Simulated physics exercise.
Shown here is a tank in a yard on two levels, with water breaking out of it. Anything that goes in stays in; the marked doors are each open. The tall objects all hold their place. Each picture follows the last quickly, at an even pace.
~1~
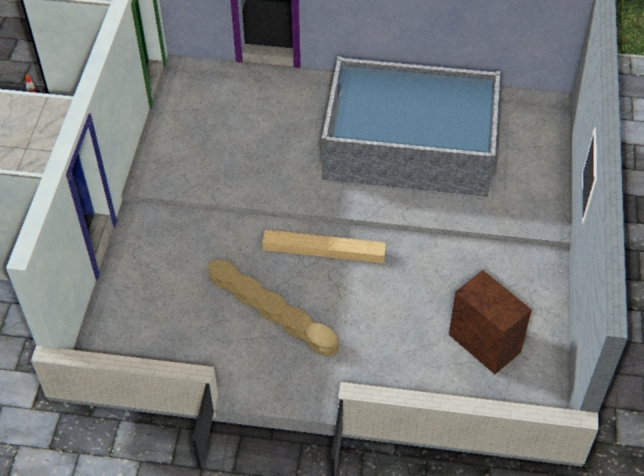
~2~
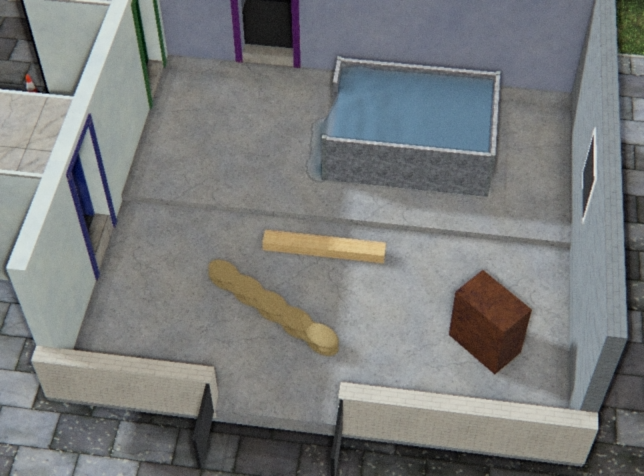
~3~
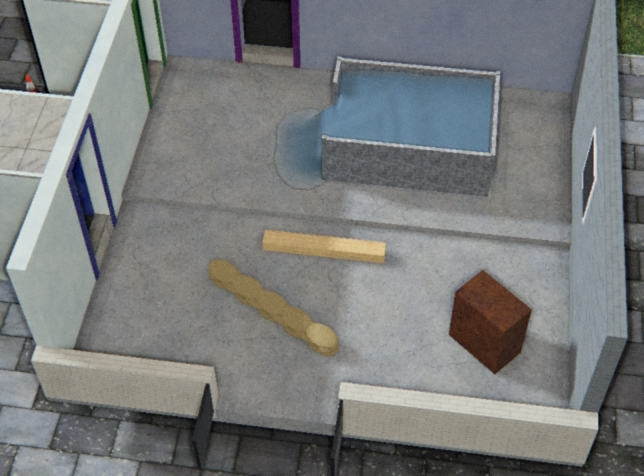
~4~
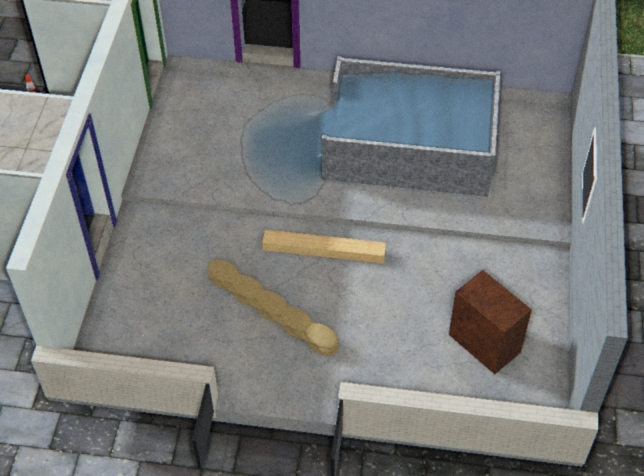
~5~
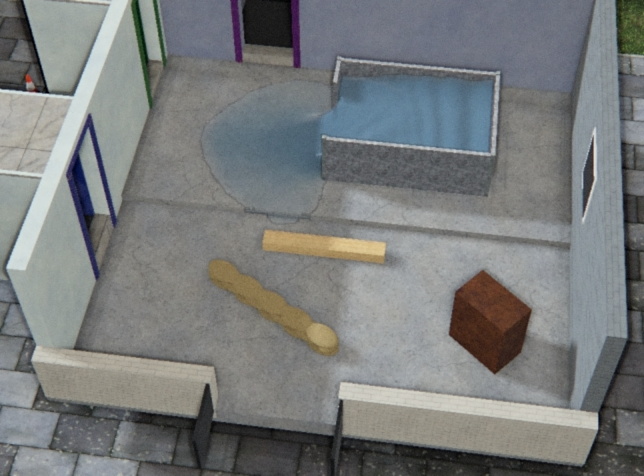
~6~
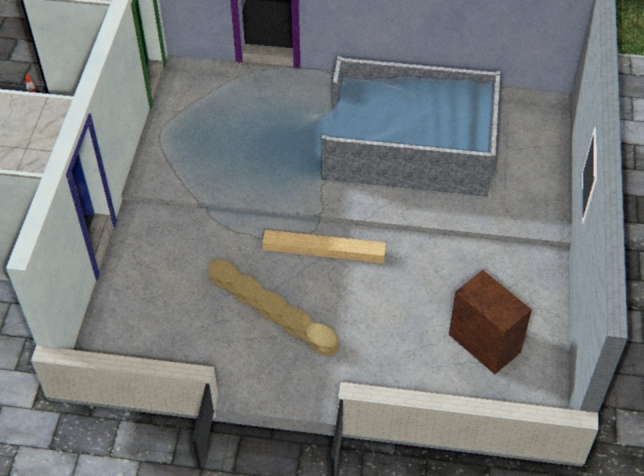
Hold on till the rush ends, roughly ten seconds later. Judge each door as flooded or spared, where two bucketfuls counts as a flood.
The blue door is spared, the green door is flooded, the purple door is spared.
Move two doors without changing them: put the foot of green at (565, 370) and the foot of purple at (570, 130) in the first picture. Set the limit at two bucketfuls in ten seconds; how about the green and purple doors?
I'd say the green door remains short of it and the purple door remains short of it.
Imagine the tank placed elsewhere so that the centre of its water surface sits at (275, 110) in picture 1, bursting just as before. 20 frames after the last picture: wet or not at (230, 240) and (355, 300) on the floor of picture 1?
In the order asked: Unreached, then unreached.
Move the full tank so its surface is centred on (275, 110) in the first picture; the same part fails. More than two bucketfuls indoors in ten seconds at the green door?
By my reckoning, the green one runs past the limit.
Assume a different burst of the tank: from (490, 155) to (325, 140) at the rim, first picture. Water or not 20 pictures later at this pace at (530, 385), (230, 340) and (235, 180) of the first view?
So that's waterlogged for the first, waterlogged for the second and left bare for the third.
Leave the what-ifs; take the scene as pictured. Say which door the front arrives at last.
It has to be the blue door.
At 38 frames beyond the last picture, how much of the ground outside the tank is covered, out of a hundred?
About 65 per cent.
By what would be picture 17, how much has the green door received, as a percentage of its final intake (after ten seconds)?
Approximately 35 in a hundred, I reckon.
A moment on, water covers 30 % of the floor; the blue door wet at the sill, nothing in, the green door under two buckets in, the purple door wet at the sill, nothing in.
Next, water covers 35 % of the floor; the blue door wet at the sill, nothing in, the green door over two buckets in, the purple door wet at the sill, nothing in.
Then, water covers 45 % of the floor; the blue door wet at the sill, nothing in, the green door far over two buckets in, the purple door wet at the sill, nothing in.
Later, water covers 65 % of the floor; the blue door wet at the sill, nothing in, the green door far over two buckets in, the purple door wet at the sill, nothing in.
In the end, water covers 90 % of the floor; the blue door wet at the sill, nothing in, the green door far over two buckets in, the purple door wet at the sill, nothing in.
